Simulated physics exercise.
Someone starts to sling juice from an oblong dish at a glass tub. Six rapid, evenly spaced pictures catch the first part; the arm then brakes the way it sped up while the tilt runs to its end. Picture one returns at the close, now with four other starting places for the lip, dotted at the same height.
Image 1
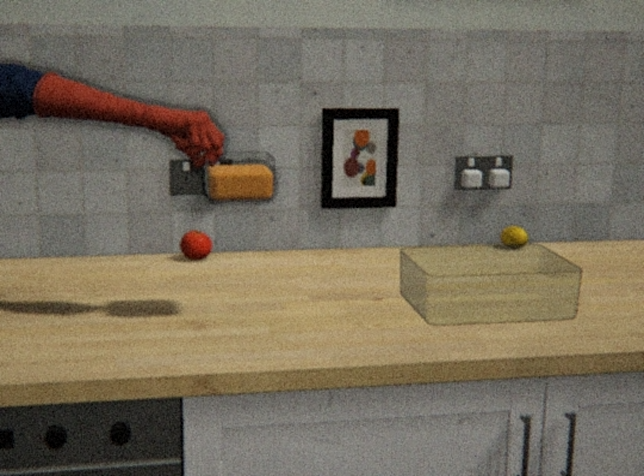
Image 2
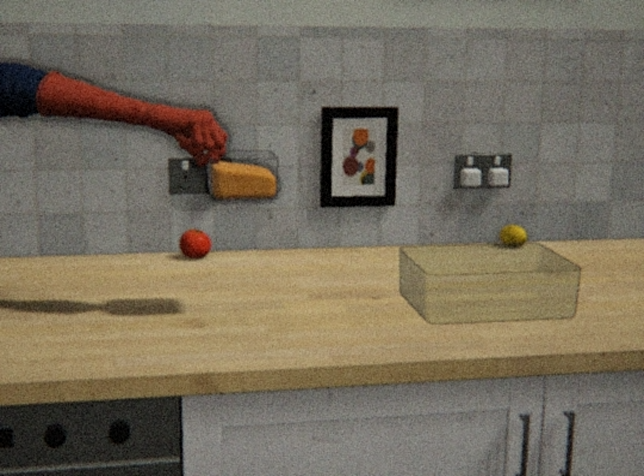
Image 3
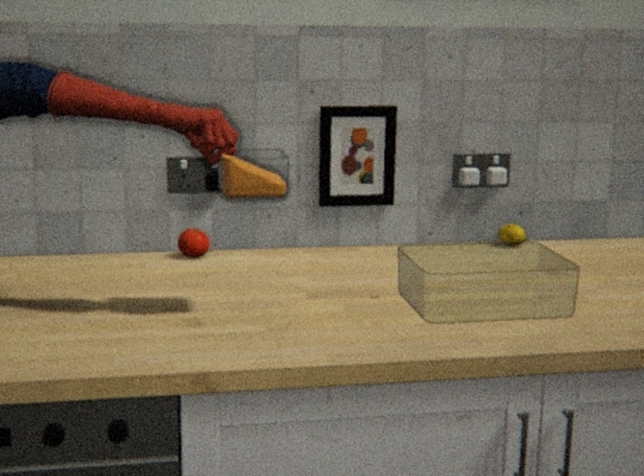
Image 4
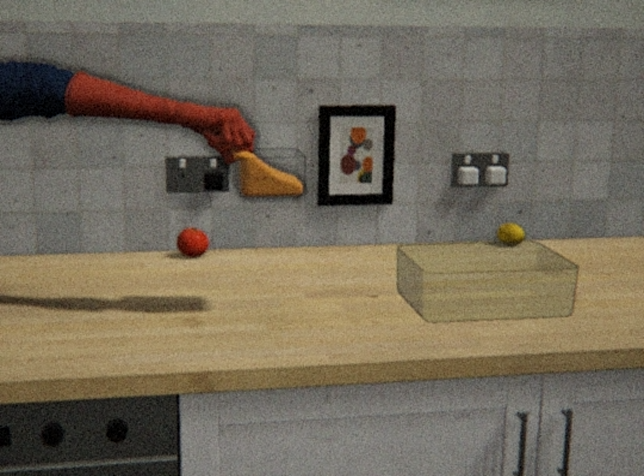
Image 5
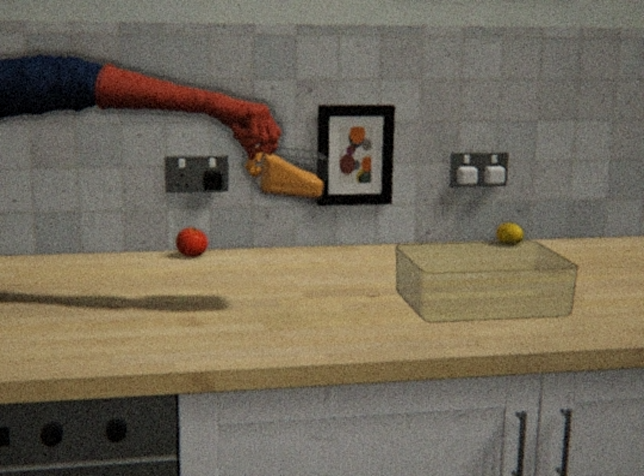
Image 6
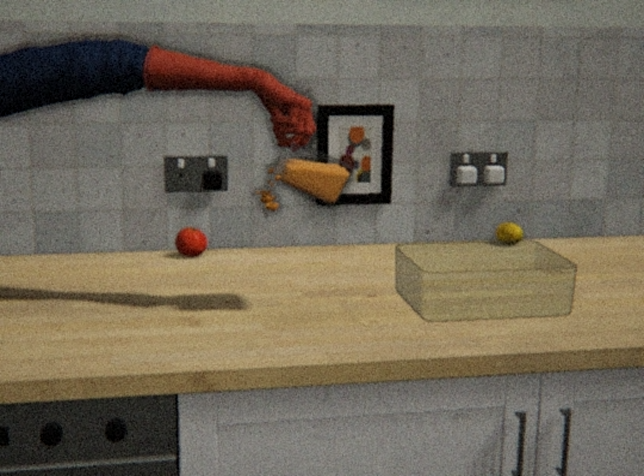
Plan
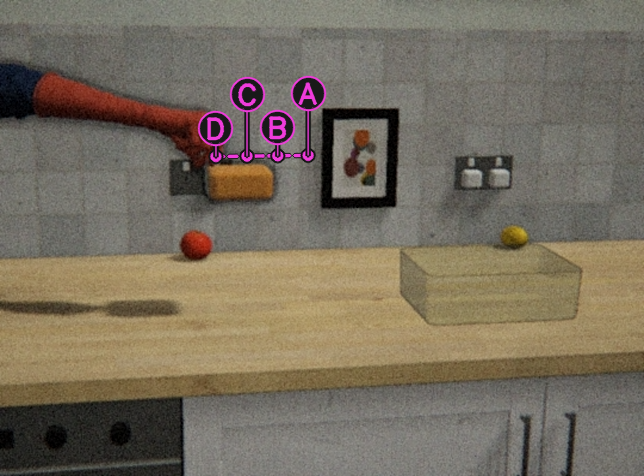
A red hand on a dark-blue-sleeved arm holds a clear oblong dish of orange liquid above a pale wooden kitchen counter, seen from the front against grey tiles. A red tomato sits at left, a glass tub and a yellow lemon at right, with a black-framed picture and sockets behind. The arm swings the dish rightward, the juice surges, the dish tilts, and some slops over its left side, while the view barely shifts.
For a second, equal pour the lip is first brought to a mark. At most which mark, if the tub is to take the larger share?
I would pick dot C.
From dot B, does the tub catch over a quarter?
Yes, it does.
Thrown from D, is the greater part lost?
Yes.
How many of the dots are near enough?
Three.
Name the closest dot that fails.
It is D.
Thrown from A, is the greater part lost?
No.
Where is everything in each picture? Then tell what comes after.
In the first picture, upright, lip at (270, 155); tub from (425, 325) to (576, 318); nothing has left yet.
In the second picture, upright, lip at (274, 154); nothing has left yet.
In the third picture, upright, lip at (284, 153); juice is over the rim, down to (221, 154).
In the fourth picture, upright, lip at (301, 152); juice is over the rim, down to (235, 155).
In the fifth picture, tipped about 7°, lip at (323, 155); juice is over the rim, down to (252, 172).
In the sixth picture, tipped about 25°, lip at (348, 166); juice is over the rim, down to (272, 205).
On the marked copy, A at (308, 155); B at (277, 155); C at (247, 156); D at (215, 156).
With A, about 76 % lands in the tub, 7 % falls short and 17 % goes beside or beyond.
With B, about 77 % lands in the tub, 11 % falls short and 12 % goes beside or beyond.
With C, about 66 % lands in the tub, 24 % falls short and 10 % goes beside or beyond.
With D, about 30 % lands in the tub, 65 % falls short and 5 % goes beside or beyond.
